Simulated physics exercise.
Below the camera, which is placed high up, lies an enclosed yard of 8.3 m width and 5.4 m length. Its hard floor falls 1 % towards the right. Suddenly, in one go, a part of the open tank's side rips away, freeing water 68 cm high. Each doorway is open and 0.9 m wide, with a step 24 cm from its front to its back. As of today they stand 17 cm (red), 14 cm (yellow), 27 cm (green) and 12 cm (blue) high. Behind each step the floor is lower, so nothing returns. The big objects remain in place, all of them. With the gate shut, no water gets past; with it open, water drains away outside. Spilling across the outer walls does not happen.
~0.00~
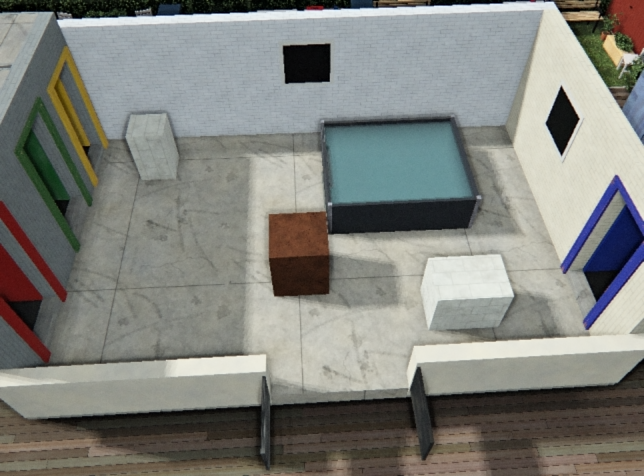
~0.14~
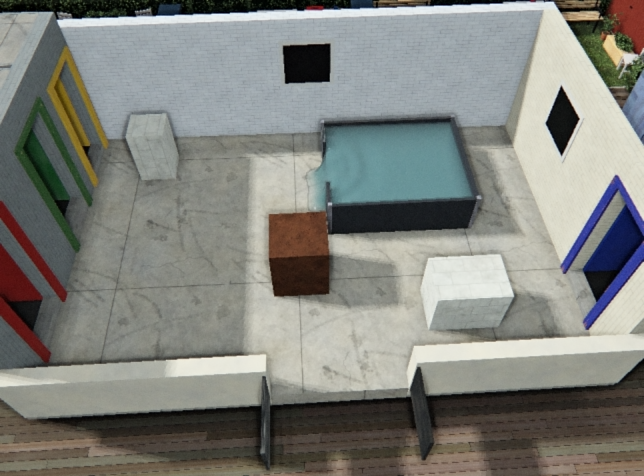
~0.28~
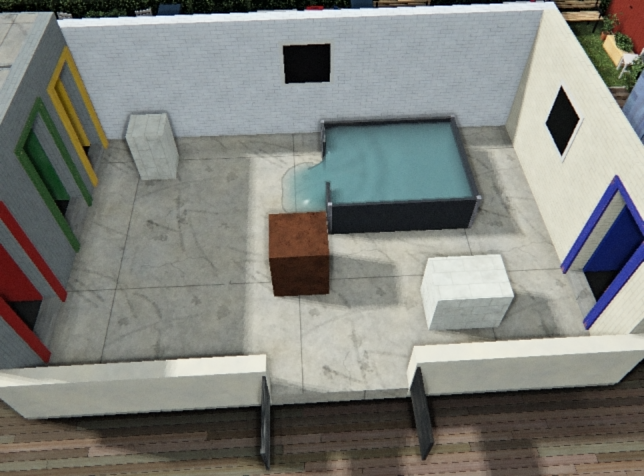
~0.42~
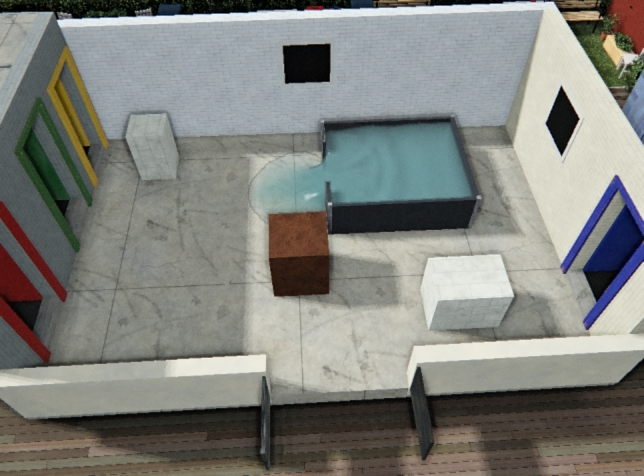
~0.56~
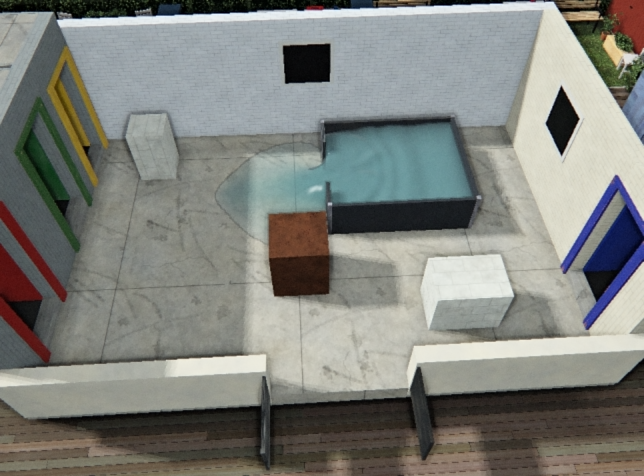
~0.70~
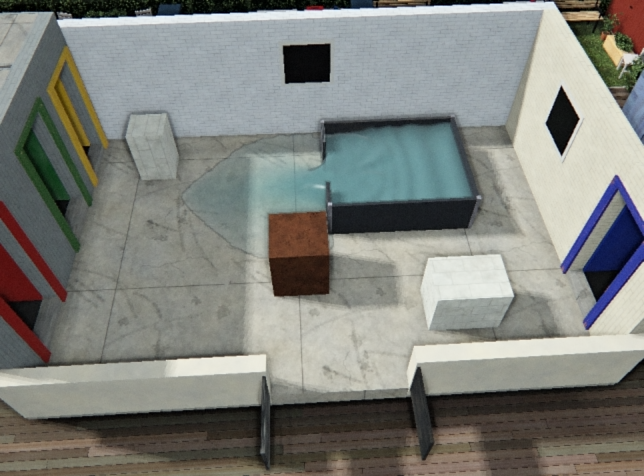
A dark-sided open tank of blue-green water stands against the back wall of a roofless, pale-walled yard with a grey floor, seen from high above by a still camera. A rusty-brown block and two whitish ones stand around it, with yellow, green and red doorways at left, a blue one at right and an open gate in front. The tank's left side breaks open, and water pours out, fanning leftward across the floor in a thinning sheet behind the brown block while ripples cross the tank.
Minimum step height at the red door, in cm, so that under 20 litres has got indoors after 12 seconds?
Approx. 13 cm.
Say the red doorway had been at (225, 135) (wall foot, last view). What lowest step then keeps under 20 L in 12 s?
Roughly 13.5 cm.
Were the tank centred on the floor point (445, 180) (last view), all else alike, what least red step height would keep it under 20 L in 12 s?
A height near 11.0 cm.
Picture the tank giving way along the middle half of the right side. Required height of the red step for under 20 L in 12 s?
Then it needs around 6.5 cm.
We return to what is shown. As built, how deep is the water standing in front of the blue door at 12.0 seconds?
It works out to about 9.0 centimetres deep.
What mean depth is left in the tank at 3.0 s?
On average, around 37 cm.
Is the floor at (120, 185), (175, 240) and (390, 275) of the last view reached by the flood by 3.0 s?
One by one: Drenched, drenched, clear.
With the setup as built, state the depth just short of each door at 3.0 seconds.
At the red door the depth is 15 cm, at yellow 27 cm, at green 25 cm and at blue 0 cm.
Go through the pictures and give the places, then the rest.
In the first frame, the open tank at (395, 161) is whole and still, 68 cm deep; the red door at (28, 292) is dry.
In the second frame, the front is at a hidden place, 0.3 m from the gap at (328, 182); 0.3 m2 of floor is wet, 68 cm left at the back.
In the third frame, the front is at a hidden place, 0.7 m from the gap at (328, 183); 0.9 m2 of floor is wet, 68 cm left at the back.
In the fourth frame, water pours out at (328, 183) and has run 1.4 m, to (253, 200); about 7 cm deep outside, 68 cm at the back.
In the fifth frame, the gap is at (328, 183), the front 2.0 m out at (221, 199); the back of the open tank holds 68 cm.
In the sixth frame, water pours out at (328, 182) and has run 2.7 m, to (186, 196); about 4 cm deep outside, 68 cm at the back; 3.0 m in a straight line remain to the red door at (28, 292).
After 1.4 s water covers 30 % of the floor, deepest (41 cm) near (323, 188); it has not reached the red door.
After 3.0 s water covers 50 % of the floor, deepest (33 cm) near (39, 392); 15 cm at the red door, 0 litres in over its 17 cm step.
After 12.0 s water covers 95 % of the floor, deepest (14 cm) near (601, 361); 7 cm at the red door, 2 litres in over its 17 cm step.
At the red door as built, the water arrived by 2.2 s and peaked near 17 cm at 6.4 s.
Run again over the same 12 s with other heights there, 41 litres in over 11 cm, 10 litres over 14.5 cm. The limit of 20 litres is kept from about 13 cm up.
